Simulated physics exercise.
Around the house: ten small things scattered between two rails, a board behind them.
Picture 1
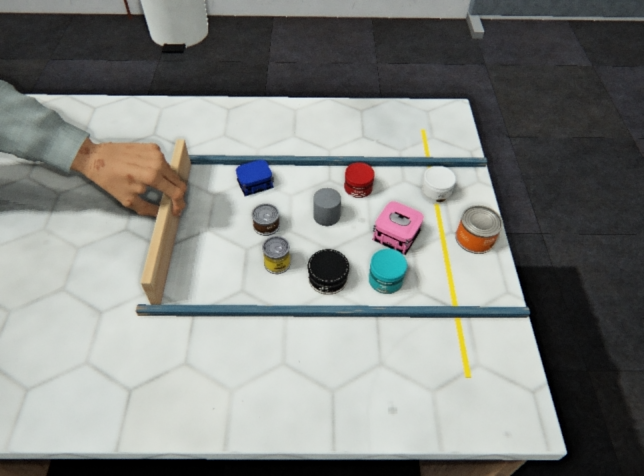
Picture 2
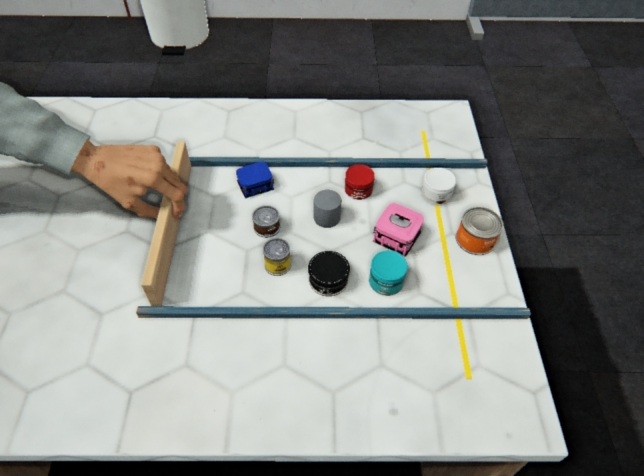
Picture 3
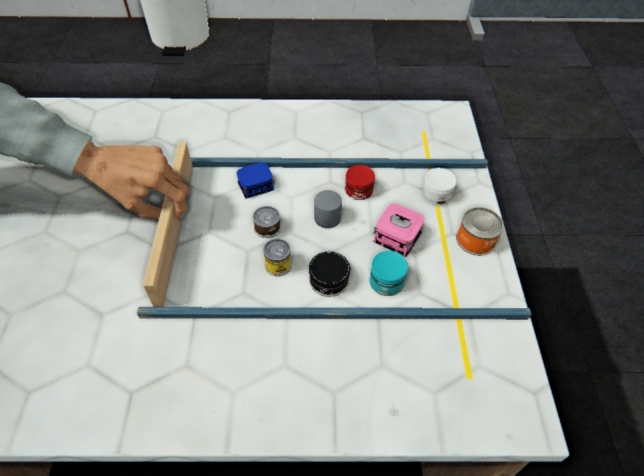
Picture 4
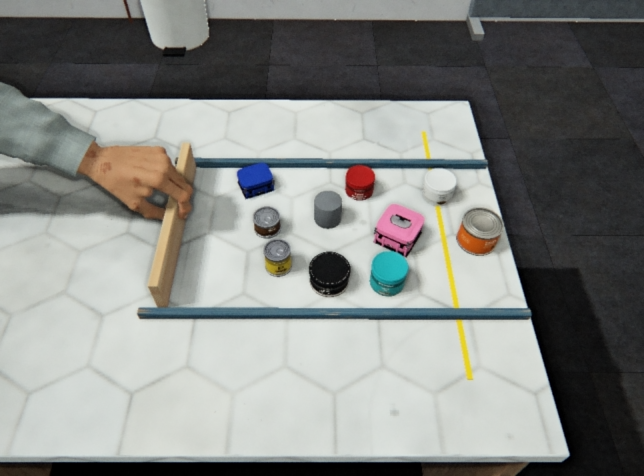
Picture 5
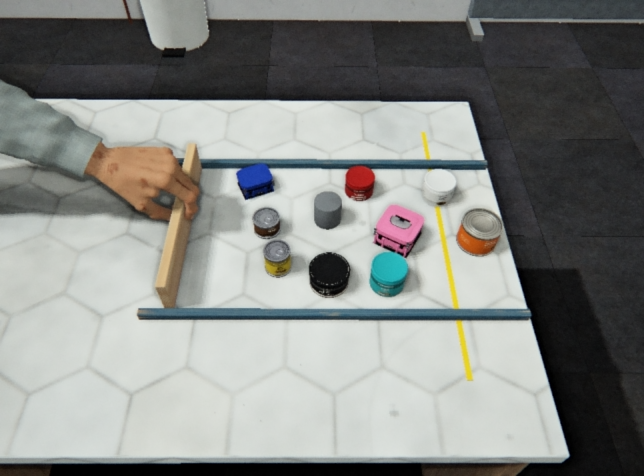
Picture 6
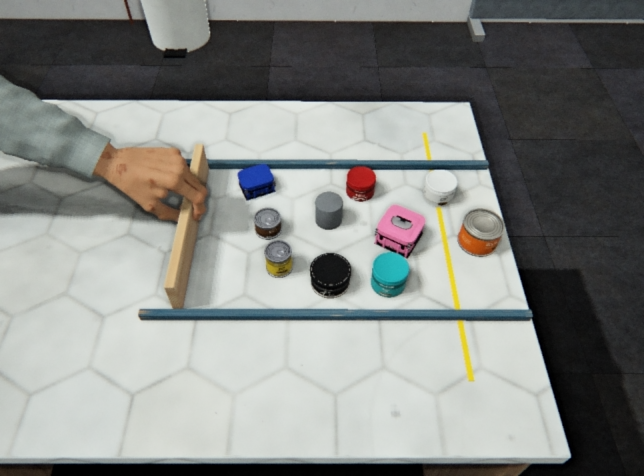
The footage shows a hand holding a wooden board upright between two blue rails on a white hexagon-patterned table, then sliding it slightly right toward ten small, variously coloured containers, which stay in place around a yellow line.
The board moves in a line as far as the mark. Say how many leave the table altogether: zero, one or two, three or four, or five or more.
Here the number that fall off is one or two.
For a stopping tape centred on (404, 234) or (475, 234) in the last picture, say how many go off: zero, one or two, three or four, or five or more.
In that order: Not one; more than four.
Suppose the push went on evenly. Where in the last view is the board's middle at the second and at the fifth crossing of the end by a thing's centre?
At (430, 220) for the second, at (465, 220) for the fifth.
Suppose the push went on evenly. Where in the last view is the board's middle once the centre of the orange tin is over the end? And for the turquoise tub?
For the orange tin at (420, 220), for the turquoise tub at (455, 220).
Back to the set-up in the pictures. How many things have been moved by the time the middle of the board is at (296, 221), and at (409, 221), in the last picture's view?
By then 5, and 10.
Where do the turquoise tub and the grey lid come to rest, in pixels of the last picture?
About (511, 275), and the other about (454, 202).
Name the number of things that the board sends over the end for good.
It comes to 2.
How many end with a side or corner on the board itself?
5 of them.
A little later, none off yet; orange tin at rest near (480, 232); white tub at rest near (440, 189); pink case at rest near (400, 231).
Next, none off yet; orange tin shifted a little near (498, 234); white tub shifted about its own width near (478, 192); pink case shifted about its own width near (453, 238).
When it is over, the number that fall off is one or two; down, white tub and orange tin.
